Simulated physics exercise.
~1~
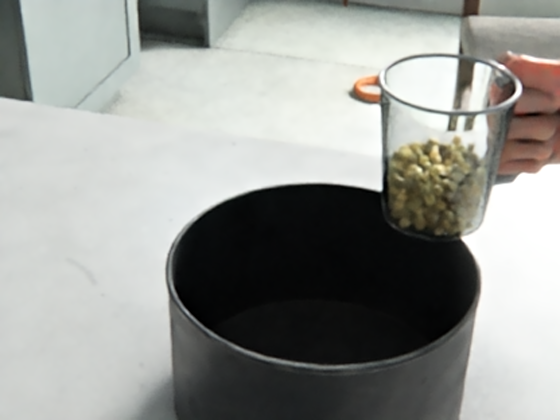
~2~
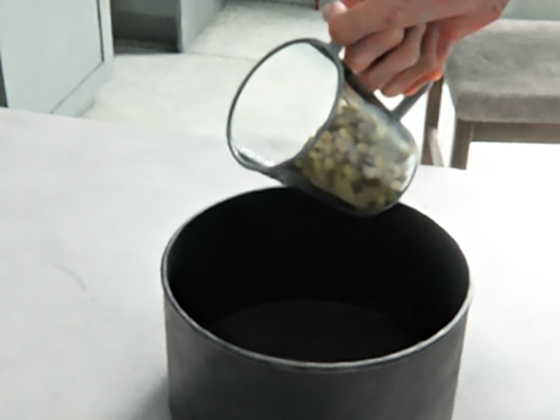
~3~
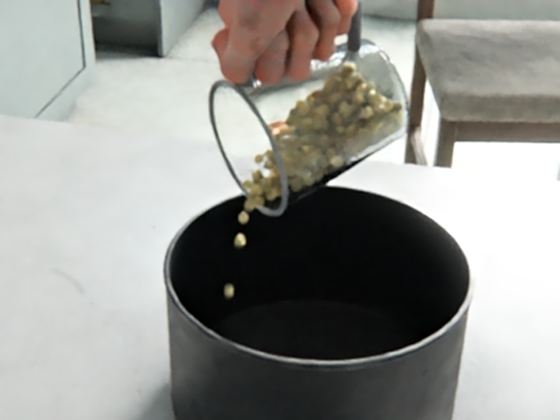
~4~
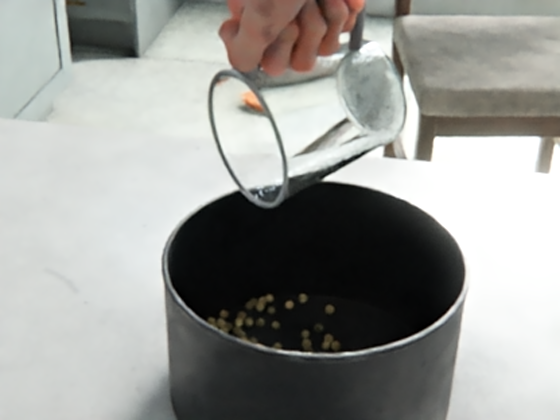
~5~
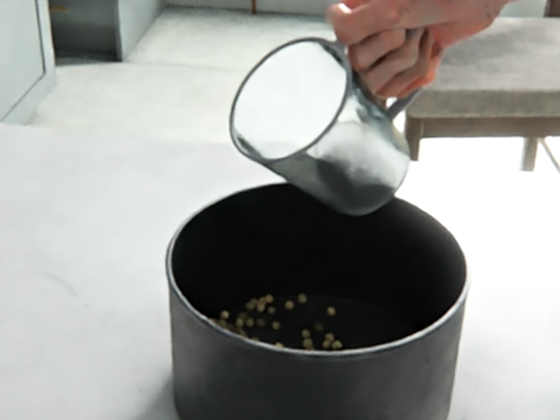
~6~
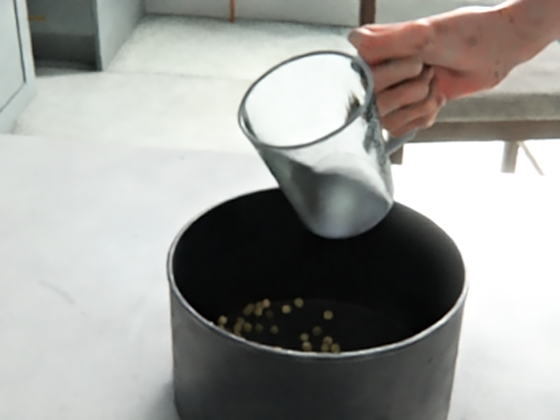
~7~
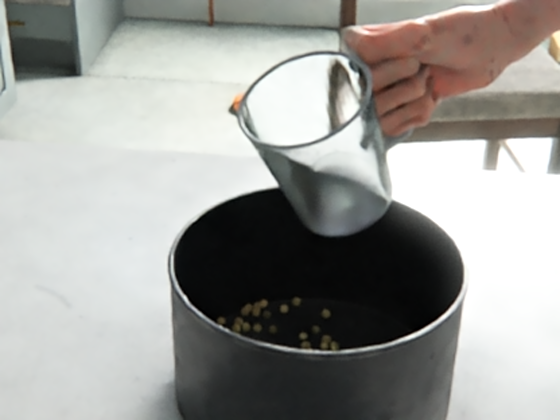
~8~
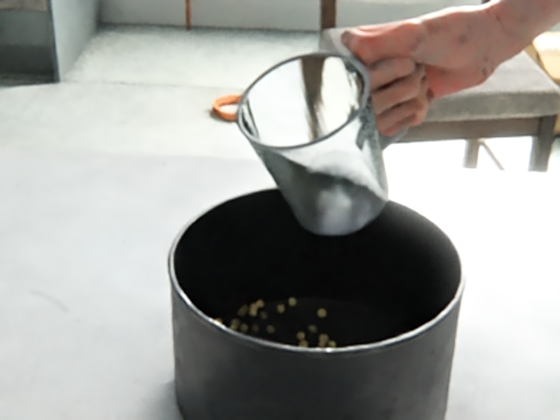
A clear glass cup with a handle, partly filled with pale yellow-green beans, is held by a hand above a wide, dark grey pot on a light tabletop, seen from slightly above in a room with a grey stool behind. The hand moves the cup left over the pot and tilts it. Once the cup lies on its side, the beans slide to the rim and drop into the pot. The cup empties, then turns partway back upright. It stays leaning over the pot while the view drifts slightly, with the beans resting inside the pot.
